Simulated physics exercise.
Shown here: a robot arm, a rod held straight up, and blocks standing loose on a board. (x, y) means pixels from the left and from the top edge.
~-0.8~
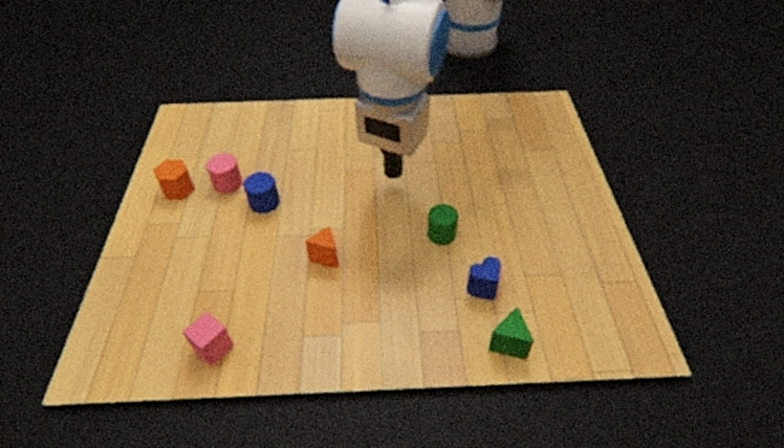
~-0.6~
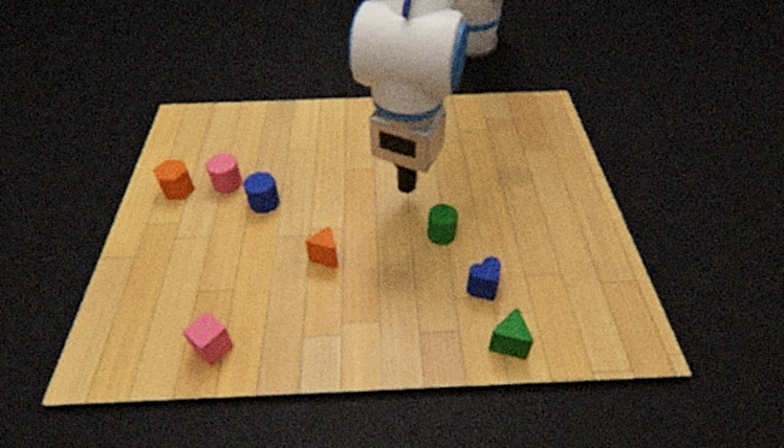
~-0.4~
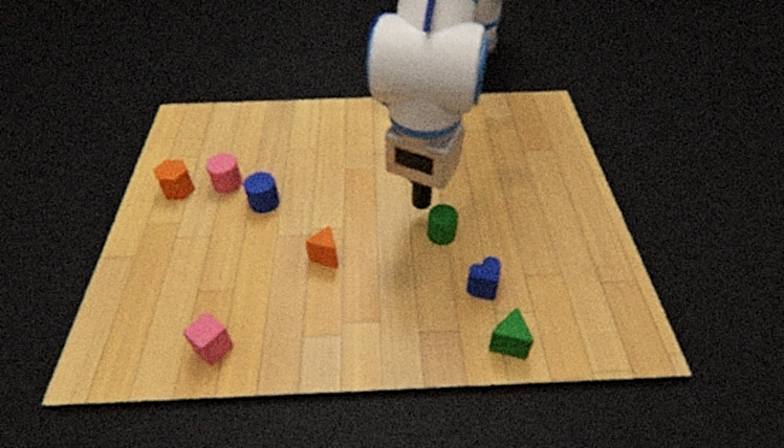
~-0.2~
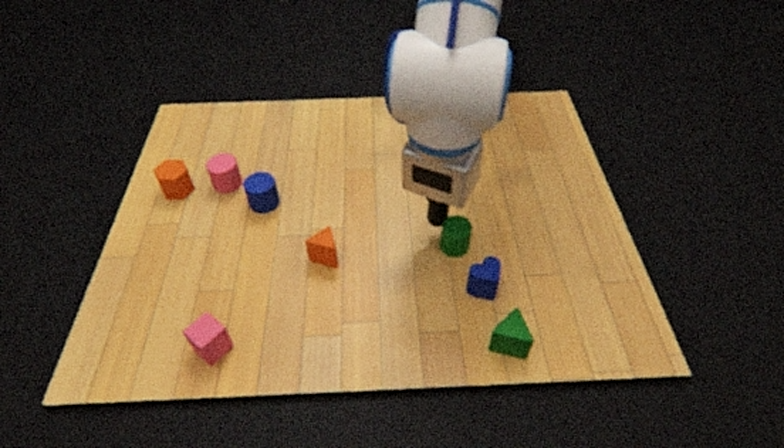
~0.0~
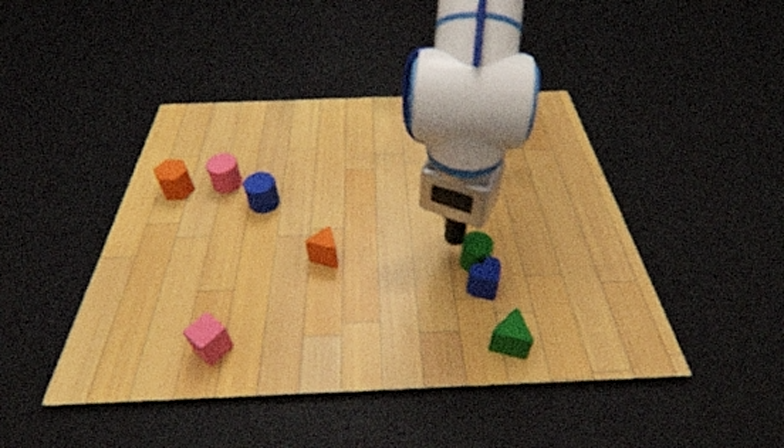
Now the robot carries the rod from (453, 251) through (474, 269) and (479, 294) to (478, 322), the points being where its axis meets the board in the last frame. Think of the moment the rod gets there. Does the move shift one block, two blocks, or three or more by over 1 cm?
The count will be 2.
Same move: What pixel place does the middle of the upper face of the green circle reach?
In the picture, it is at (510, 259).
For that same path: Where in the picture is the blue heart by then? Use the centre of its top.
The middle of the upper face of the blue heart will lie at about (510, 301) in the picture.
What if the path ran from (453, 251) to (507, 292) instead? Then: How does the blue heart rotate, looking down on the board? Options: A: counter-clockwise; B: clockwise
I'll go with B - clockwise.
What follows on the original path. One third of the way, rod at (477, 257); green circle at (505, 255); blue heart at (498, 276), turned 55° clockwise.
Two thirds of the way, rod at (481, 283); green circle at (510, 259); blue heart at (507, 291), turned 25° clockwise.
At the end, rod at (480, 310); green circle at (510, 259); blue heart at (510, 301), turned 35° anticlockwise; green triangle at (519, 326), turned 15° clockwise.
